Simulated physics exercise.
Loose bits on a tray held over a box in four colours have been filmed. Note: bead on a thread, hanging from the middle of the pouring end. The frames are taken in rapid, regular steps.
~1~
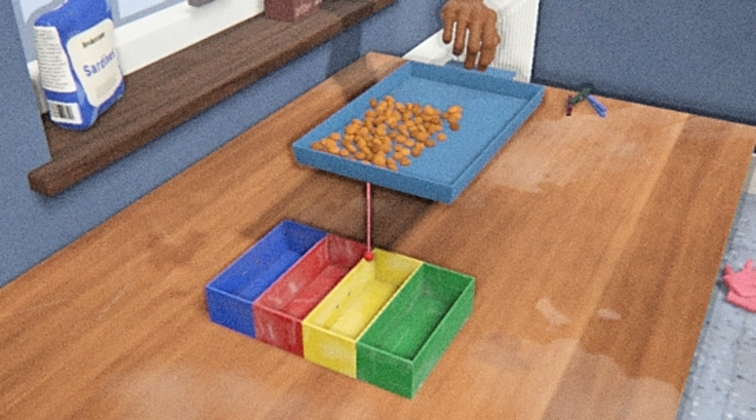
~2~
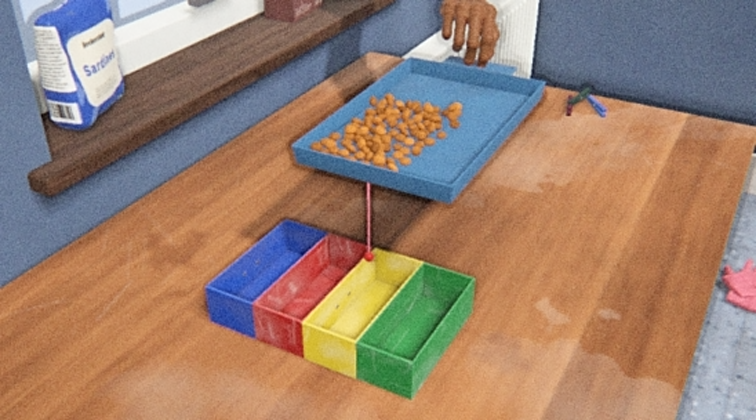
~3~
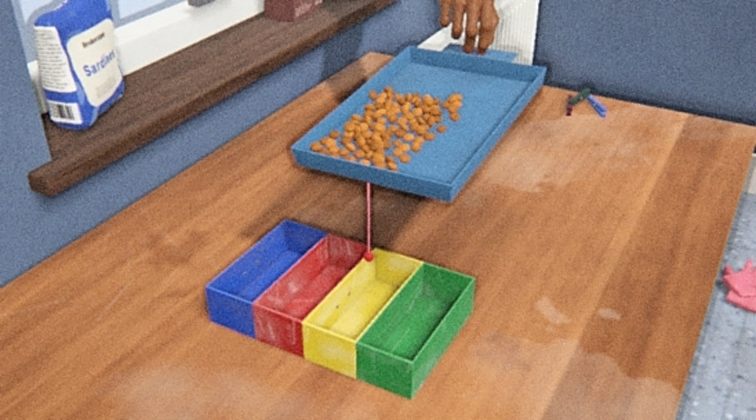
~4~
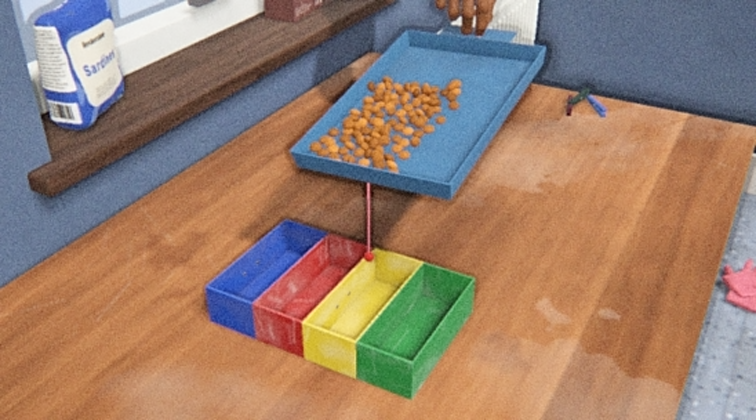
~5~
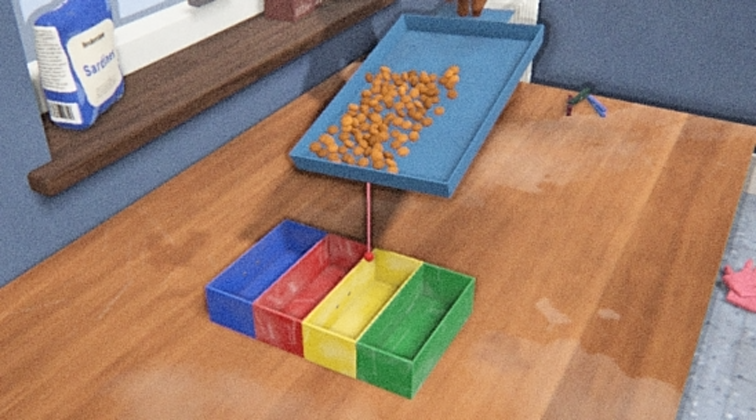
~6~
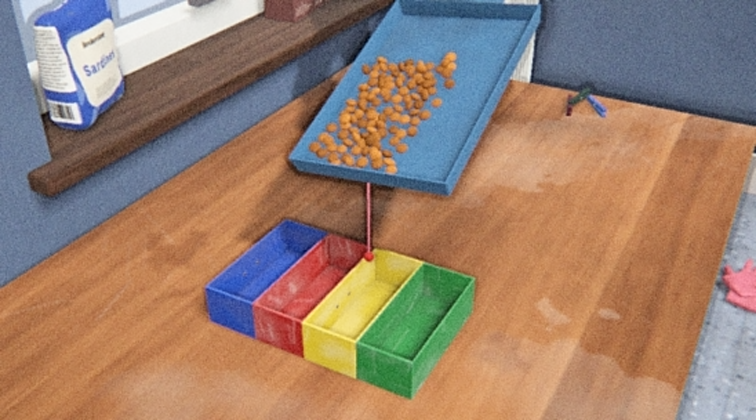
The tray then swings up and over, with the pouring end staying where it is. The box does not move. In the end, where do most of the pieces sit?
Most sit in the red cell.
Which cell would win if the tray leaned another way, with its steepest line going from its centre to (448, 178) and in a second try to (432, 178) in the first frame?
Try A: Green / try B: The green cell.
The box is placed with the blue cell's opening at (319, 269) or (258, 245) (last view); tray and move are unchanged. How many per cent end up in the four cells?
Trial 1 near 60 %, trial 2 near 100 %.
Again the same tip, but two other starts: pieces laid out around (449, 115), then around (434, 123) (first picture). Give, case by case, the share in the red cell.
Roughly 50 per cent, then roughly 40 per cent.
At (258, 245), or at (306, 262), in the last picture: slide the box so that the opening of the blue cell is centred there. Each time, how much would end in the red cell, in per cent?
First position: Some 70 %; second position: Some 20 %.
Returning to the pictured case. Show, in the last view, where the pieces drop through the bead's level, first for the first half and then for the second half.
First roughly (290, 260), then roughly (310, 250).
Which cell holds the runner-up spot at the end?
Rank 2: The cell in blue.
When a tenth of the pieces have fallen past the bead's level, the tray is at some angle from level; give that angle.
Roughly 85°.
Soon, tray tipped steeply; nearly all on the tray; a stray few falling or outside the box.
A while on, tray tipped past a quarter turn; about a third on the tray; about a quarter in the red cell; about a quarter in the blue cell; a small part in the yellow cell; a small part falling or outside the box.
Towards the end, tray tipped past a quarter turn; about half in the red cell; about a third in the blue cell; a small part in the yellow cell; a stray few falling or outside the box.
Finally, tray tipped past a quarter turn; about half in the red cell; about a third in the blue cell; a small part in the yellow cell; none in the green cell; a stray few outside the box.
